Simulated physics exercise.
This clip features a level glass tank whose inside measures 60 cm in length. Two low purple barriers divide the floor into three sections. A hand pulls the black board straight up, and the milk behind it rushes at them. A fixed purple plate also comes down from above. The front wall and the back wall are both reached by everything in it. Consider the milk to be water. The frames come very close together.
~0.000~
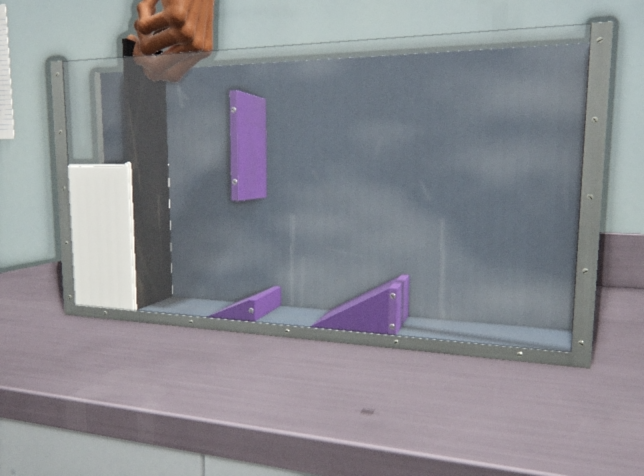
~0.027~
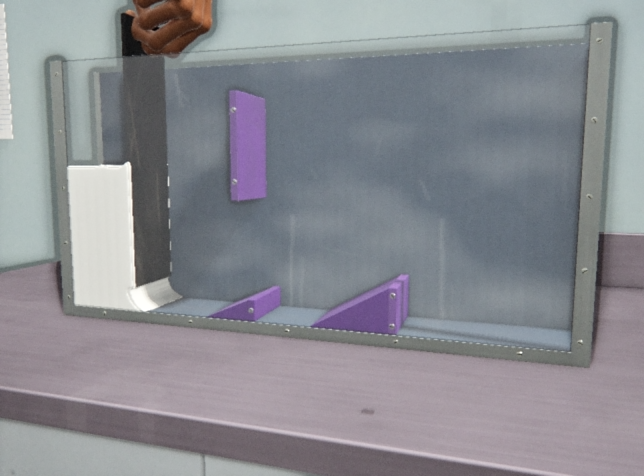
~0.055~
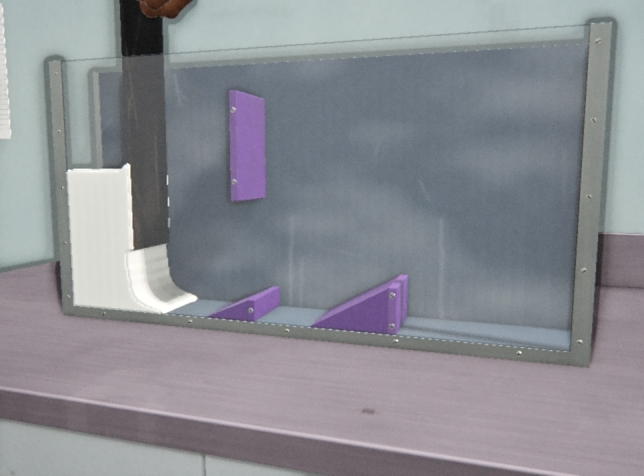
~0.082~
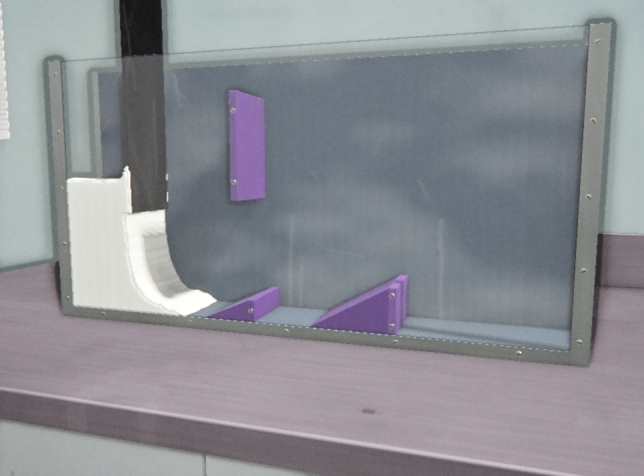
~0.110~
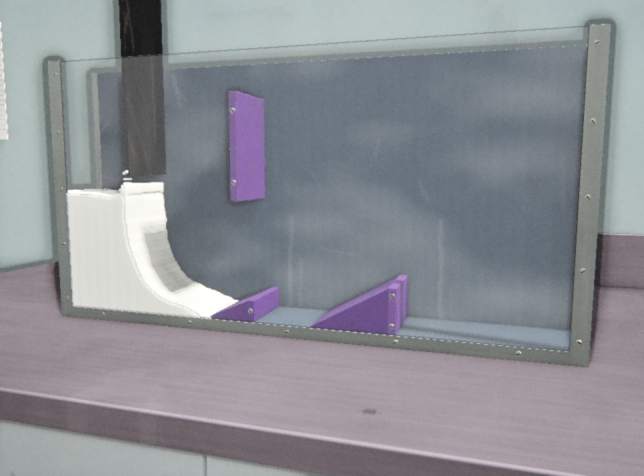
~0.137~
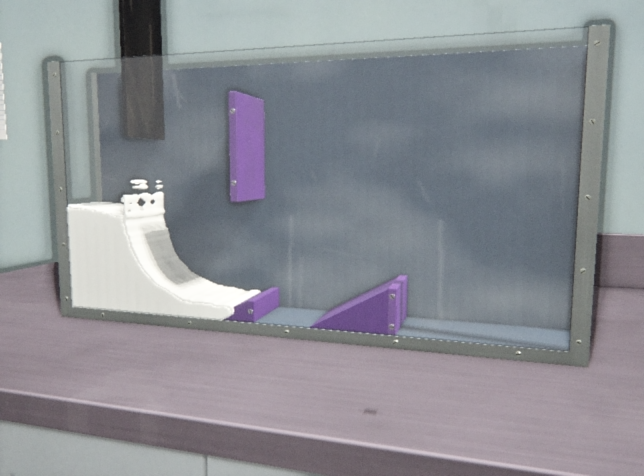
The footage shows a hand pulling a dark board straight up inside a glass tank, releasing white liquid held at the left, which slumps into a curved slope and spreads right along the floor onto the first purple ramp.
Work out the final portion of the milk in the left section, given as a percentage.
About 42 per cent ends in the left section.
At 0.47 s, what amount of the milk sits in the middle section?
28 %.
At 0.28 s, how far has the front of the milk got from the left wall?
Roughly 40 centimetres out.
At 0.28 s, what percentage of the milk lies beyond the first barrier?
Around 28 percent at that time.
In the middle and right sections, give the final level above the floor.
Depths: About 3.0 cm, about 3.5 cm.
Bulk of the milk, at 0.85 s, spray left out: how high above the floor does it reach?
About 5.0 cm.
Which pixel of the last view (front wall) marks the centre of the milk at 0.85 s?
Roughly at pixel (318, 312).
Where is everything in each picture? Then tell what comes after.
Level at the left end (75, 166); front at (132, 307); board bottom (134, 309); the first barrier (ramped) has its top at (251, 302); the second barrier (ramped) has its top at (393, 290), in the first picture.
Level at the left end (74, 168); front at (144, 309); board bottom (133, 286), in the second picture.
Level at the left end (74, 172); front at (162, 311); board bottom (131, 249), in the third picture.
Level at the left end (74, 181); front at (183, 313); board bottom (129, 212), in the fourth picture.
Level at the left end (74, 194); front at (204, 315); board bottom (127, 173), in the fifth picture.
Level at the left end (74, 208); front at (219, 317); board bottom (125, 135), in the sixth picture.
By 0.28 s 73 per cent is still short of the first barrier, 0 is over the second.
By 0.47 s 44 per cent is still short of the first barrier, 28 is over the second.
By 0.85 s 34 per cent is still short of the first barrier, 39 is over the second.
At rest it is 43 per cent left, 18 middle, 39 right.
